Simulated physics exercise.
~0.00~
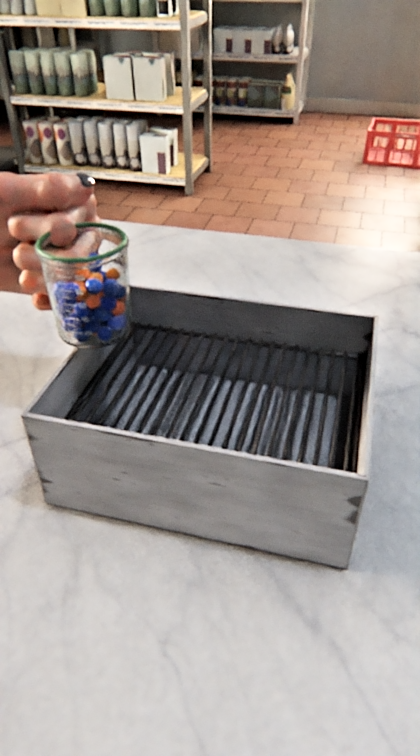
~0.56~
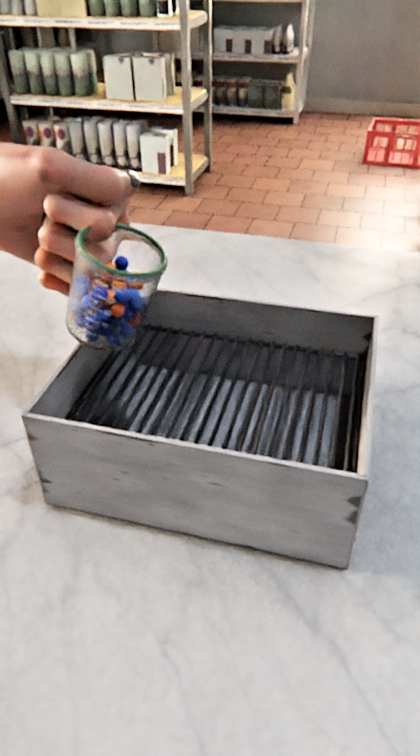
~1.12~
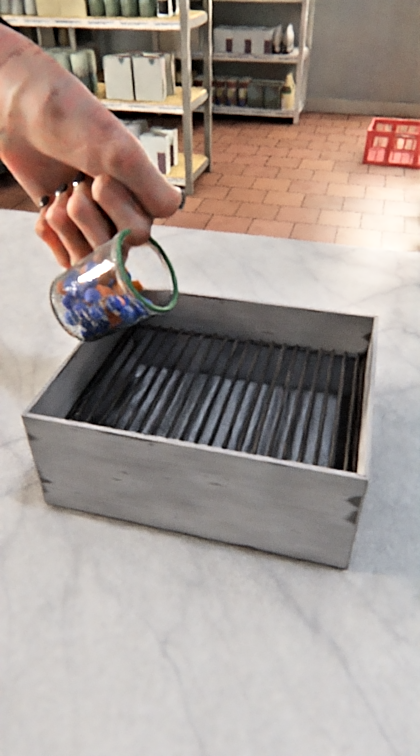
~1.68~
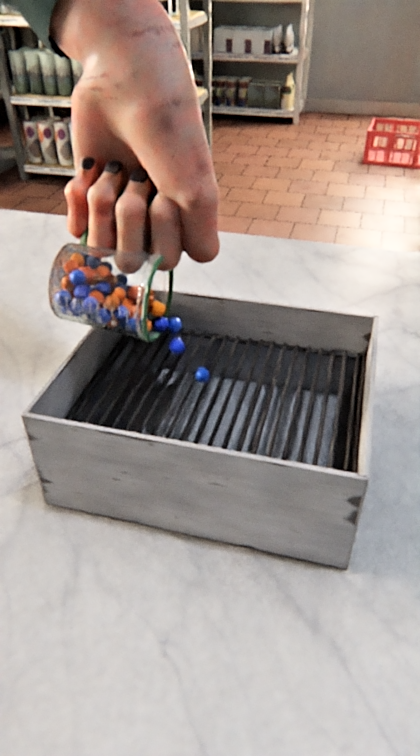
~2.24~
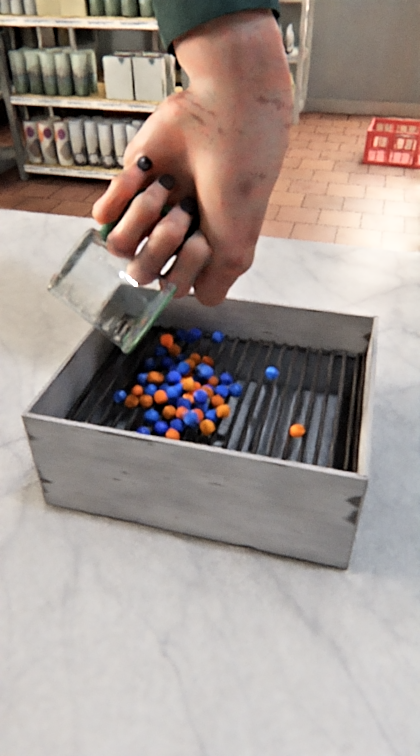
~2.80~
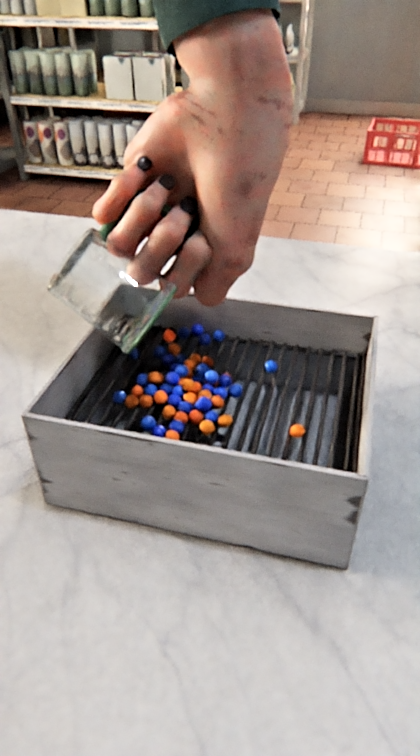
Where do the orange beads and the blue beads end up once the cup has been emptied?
Both the orange beads and the blue beads end up resting on top of the dark bars of the grille.
